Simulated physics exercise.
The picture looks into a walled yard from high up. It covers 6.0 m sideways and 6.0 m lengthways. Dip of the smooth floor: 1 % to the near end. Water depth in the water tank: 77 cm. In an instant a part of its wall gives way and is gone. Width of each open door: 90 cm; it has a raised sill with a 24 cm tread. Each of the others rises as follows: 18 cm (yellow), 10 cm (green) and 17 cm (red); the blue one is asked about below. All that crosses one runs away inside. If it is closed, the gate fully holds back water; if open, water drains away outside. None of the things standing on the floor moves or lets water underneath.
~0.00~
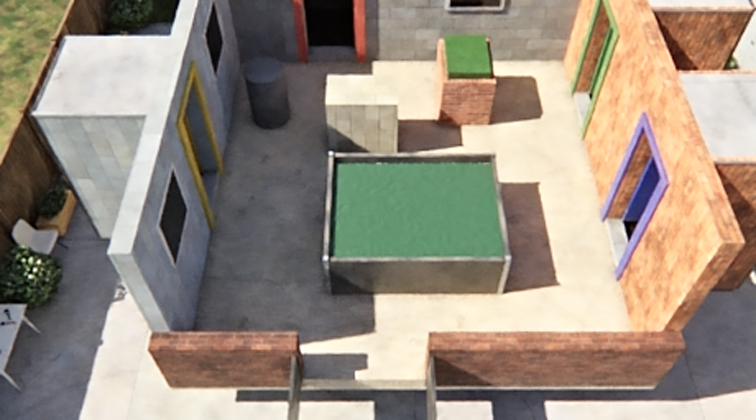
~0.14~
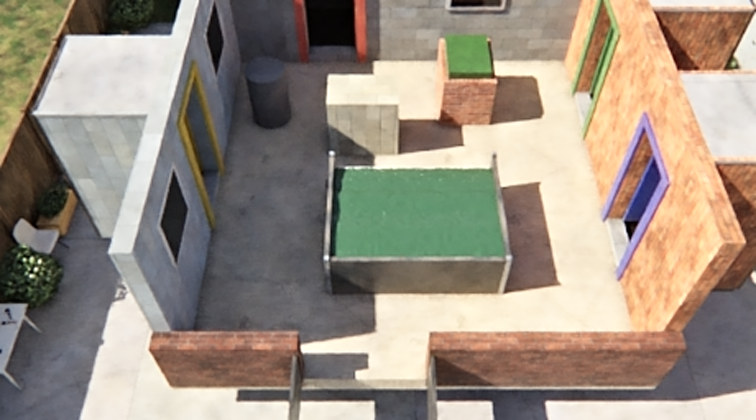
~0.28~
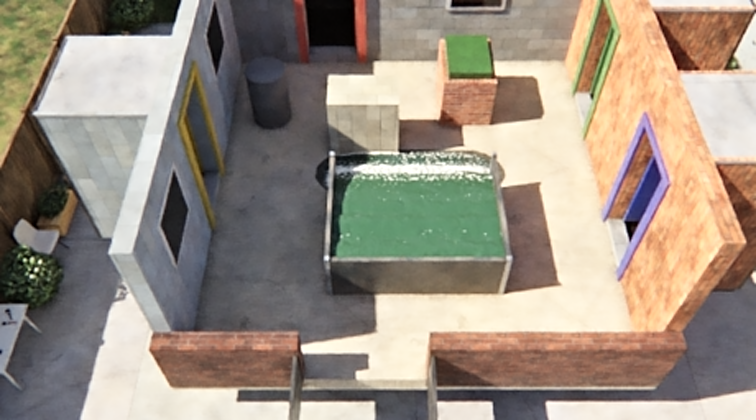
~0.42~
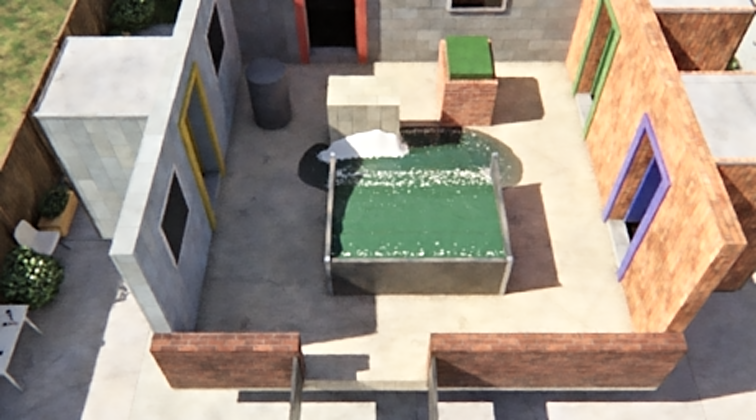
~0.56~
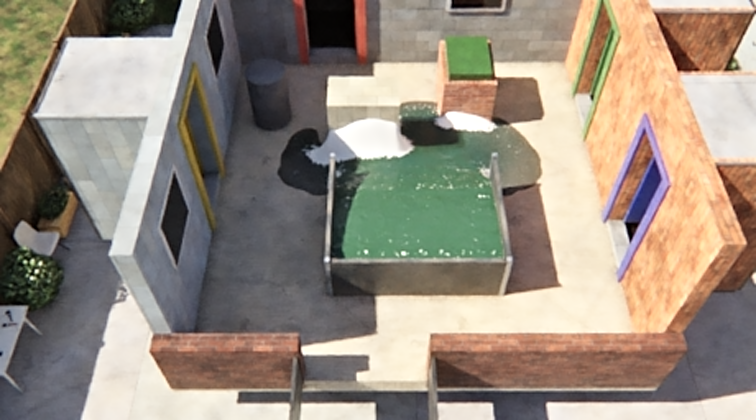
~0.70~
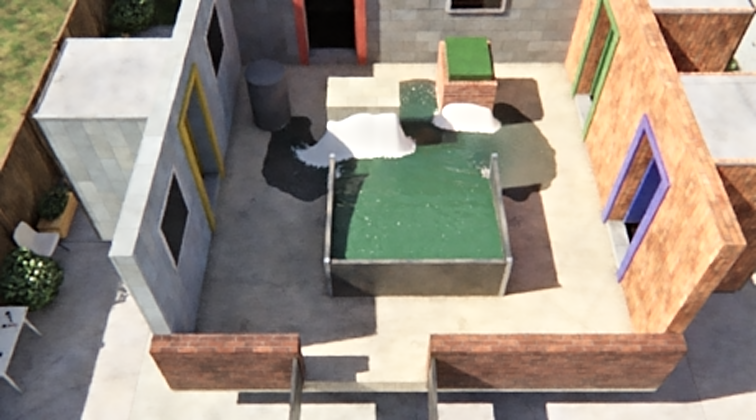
A walled yard with a pale concrete floor is seen from high up by a camera that stays still. A tank of green water stands in the middle, with grey blocks and a green-topped brick block behind it, a yellow doorframe at left, green and purple ones at right, and a red one at the back. The tank's far wall vanishes, and water pours out, spreading backward and sideways around the blocks in dark, white-foamed sheets.
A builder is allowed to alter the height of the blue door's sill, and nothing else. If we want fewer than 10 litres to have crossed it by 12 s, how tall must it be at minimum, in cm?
It needs to be roughly 6 cm tall.
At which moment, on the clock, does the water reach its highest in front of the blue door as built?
Around 12.0 seconds.
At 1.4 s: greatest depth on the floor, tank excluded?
Max depth: About 52 cm.
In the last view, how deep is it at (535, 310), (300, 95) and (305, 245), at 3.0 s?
0, 11 and 0 cm, respectively.
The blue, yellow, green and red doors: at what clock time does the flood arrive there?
Arrival: Blue 2.4 s, yellow 1.3 s, green 1.2 s, red 1.4 s.
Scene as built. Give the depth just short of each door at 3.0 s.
Depths in cm: Blue 6, yellow 15, green 24, red 12.
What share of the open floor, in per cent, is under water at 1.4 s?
Roughly 40 percent of the floor is wet.
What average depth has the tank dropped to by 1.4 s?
Around 34 cm deep on average.
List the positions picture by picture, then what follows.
The first frame shows the water tank at (414, 207) is whole and still, 77 cm deep; the blue door at (630, 205) is dry.
In the second frame, the front is at a hidden place, 0.4 m from the gap on the far side; 0.6 m2 of floor is wet, 77 cm left at the back.
In the third frame, the front is at a hidden place, 0.8 m from the gap on the far side; 1.9 m2 of floor is wet, 77 cm left at the back.
In the fourth frame, the front is at (408, 130), 1.4 m from the gap on the far side; 3.3 m2 of floor is wet, 71 cm left at the back.
In the fifth frame, water pours out on the far side and has run 2.0 m, to (406, 106); about 13 cm deep outside, 65 cm at the back.
In the sixth frame, water pours out on the far side and has run 2.6 m, to (409, 83); about 12 cm deep outside, 65 cm at the back; 1.8 m in a straight line remain to the blue door at (631, 206).
After 1.4 s water covers 40 % of the floor, deepest (52 cm) near (453, 128); it has not reached the blue door.
After 3.0 s water covers 70 % of the floor, deepest (32 cm) near (235, 107); 6 cm at the blue door, 0 litres in over its 9 cm sill.
After 12.0 s water covers 100 % of the floor, deepest (14 cm) near (299, 352); 9 cm at the blue door, 1 litre in over its 9 cm sill.
At the blue door as built, the water arrived by 2.4 s and peaked near 9 cm at 12.0 s.
Run again over the same 12 s with other heights there, 15 litres in over 5.5 cm, 3 litres over 7.5 cm. The limit of 10 litres is kept from about 6 cm up.
